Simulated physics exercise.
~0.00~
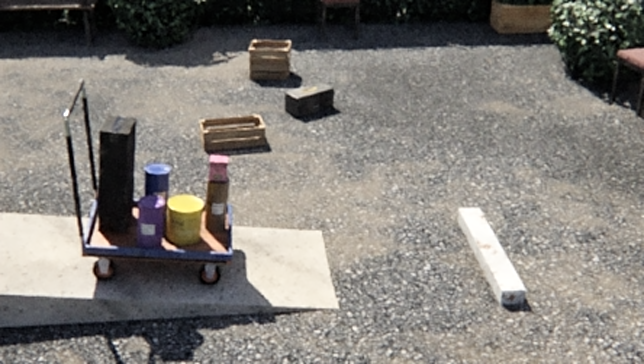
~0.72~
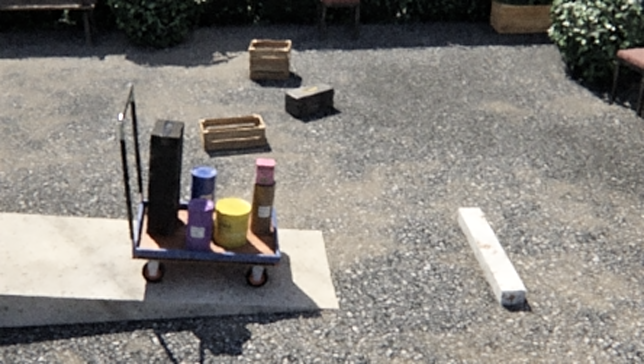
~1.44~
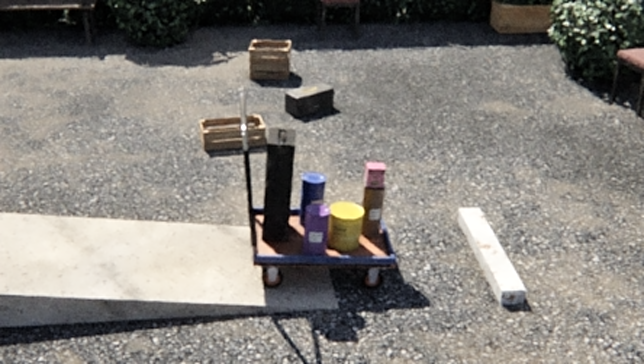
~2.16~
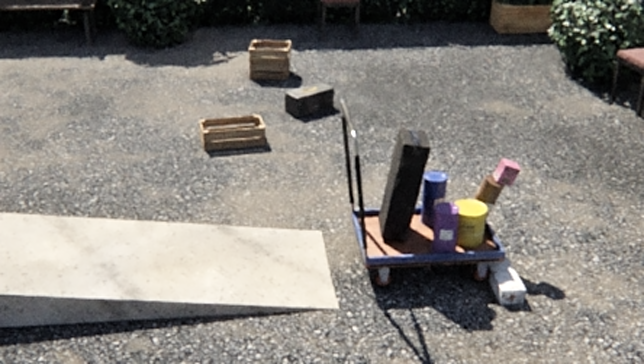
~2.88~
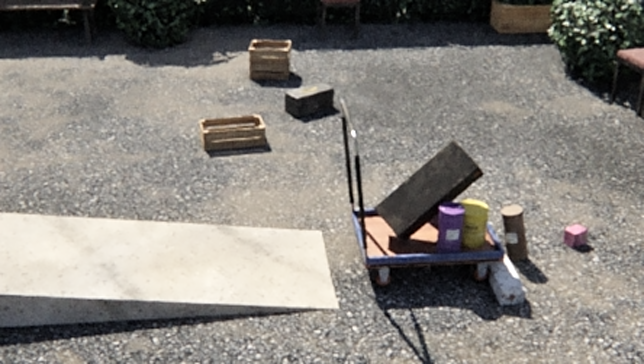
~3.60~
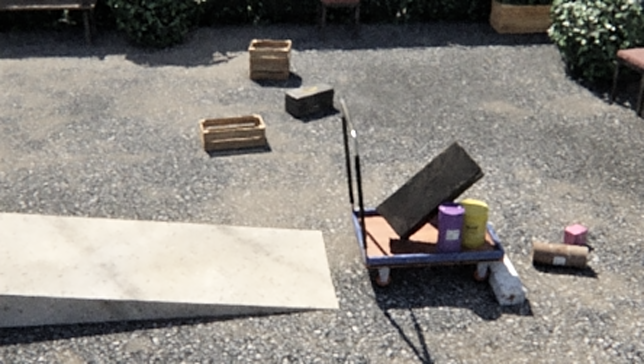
The clip shows a loaded trolley rolling right down a ramp and across gravel until it stops at a white kerb, where the tall black box topples and stays leaning aboard while the brown canister and pink box fall off and end on their sides beyond it.
